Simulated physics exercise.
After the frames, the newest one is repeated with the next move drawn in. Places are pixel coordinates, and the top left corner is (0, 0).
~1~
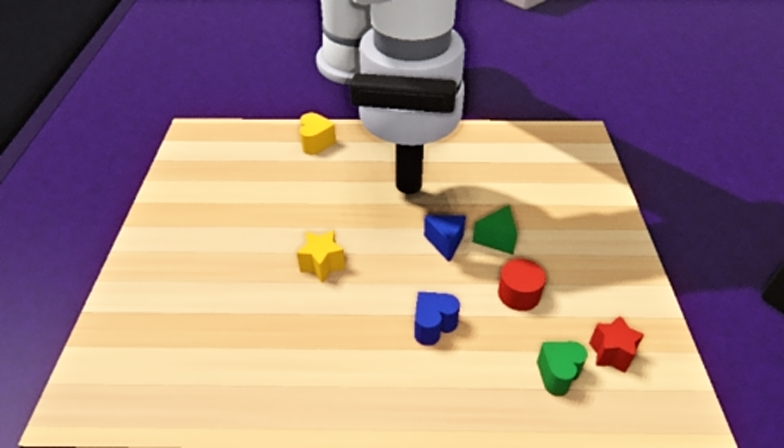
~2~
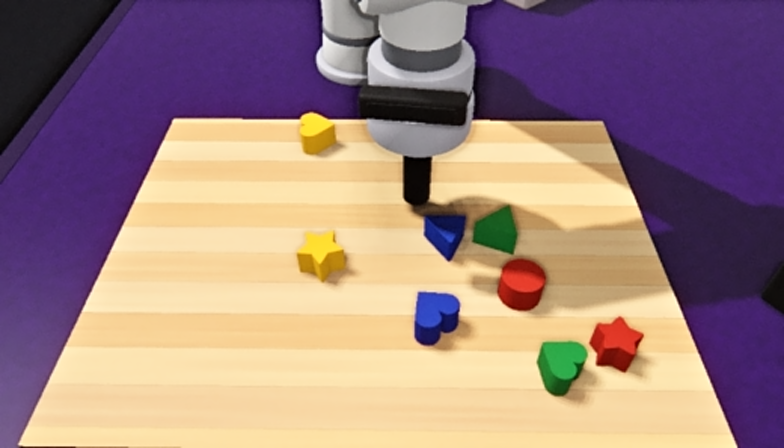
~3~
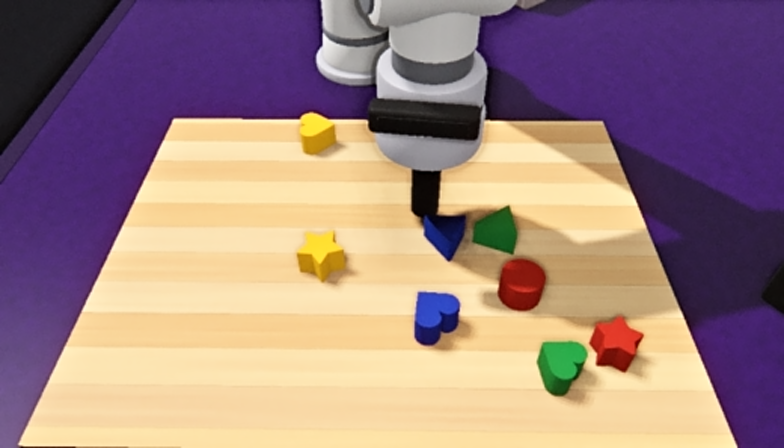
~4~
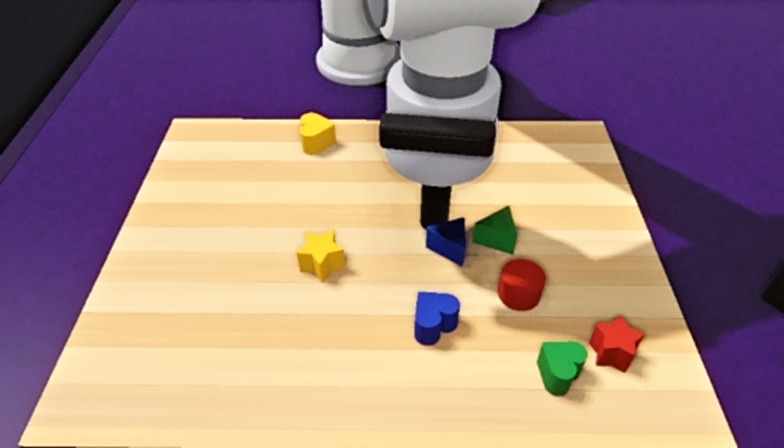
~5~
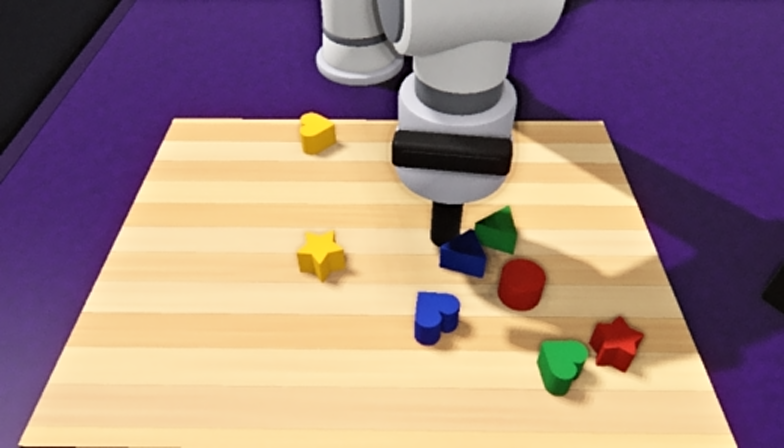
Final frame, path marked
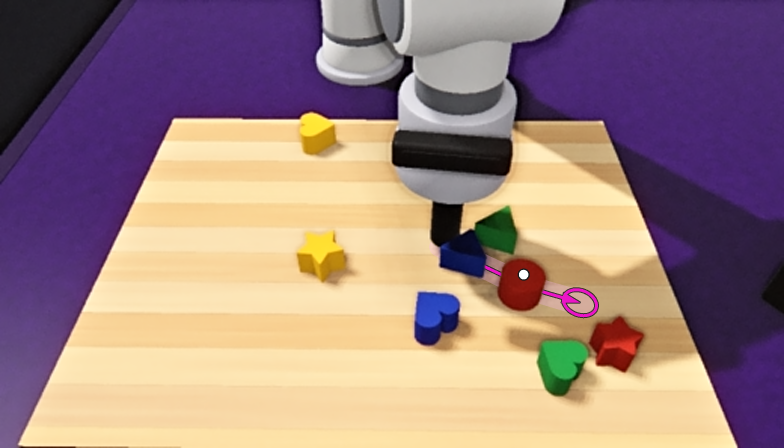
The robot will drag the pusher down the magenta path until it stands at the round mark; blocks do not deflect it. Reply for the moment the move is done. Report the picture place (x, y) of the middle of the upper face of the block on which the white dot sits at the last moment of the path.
Roughly at (565, 308).
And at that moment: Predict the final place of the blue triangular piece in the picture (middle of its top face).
At pixel (499, 282).
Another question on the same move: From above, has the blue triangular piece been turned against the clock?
My answer is no.
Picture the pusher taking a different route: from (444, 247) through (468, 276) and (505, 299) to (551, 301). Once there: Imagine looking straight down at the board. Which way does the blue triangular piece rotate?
Looking down on the board, it turns clockwise.
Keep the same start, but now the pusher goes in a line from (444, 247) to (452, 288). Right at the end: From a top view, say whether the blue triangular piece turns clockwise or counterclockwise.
Answer: Against the clock.
The drawn path runs from (444, 247) through (507, 277) to (580, 302); the dot is on the red circular block.
The first path, step by step. One third of the way, pusher at (487, 258); blue triangular piece at (496, 271), turned 35° clockwise; red circular block at (533, 281).
Two thirds of the way, pusher at (534, 279); blue triangular piece at (499, 282), turned 55° clockwise; red circular block at (552, 298).
At the end, pusher at (583, 293); blue triangular piece at (499, 282), turned 55° clockwise; green triangular piece not moved; red circular block at (565, 308).
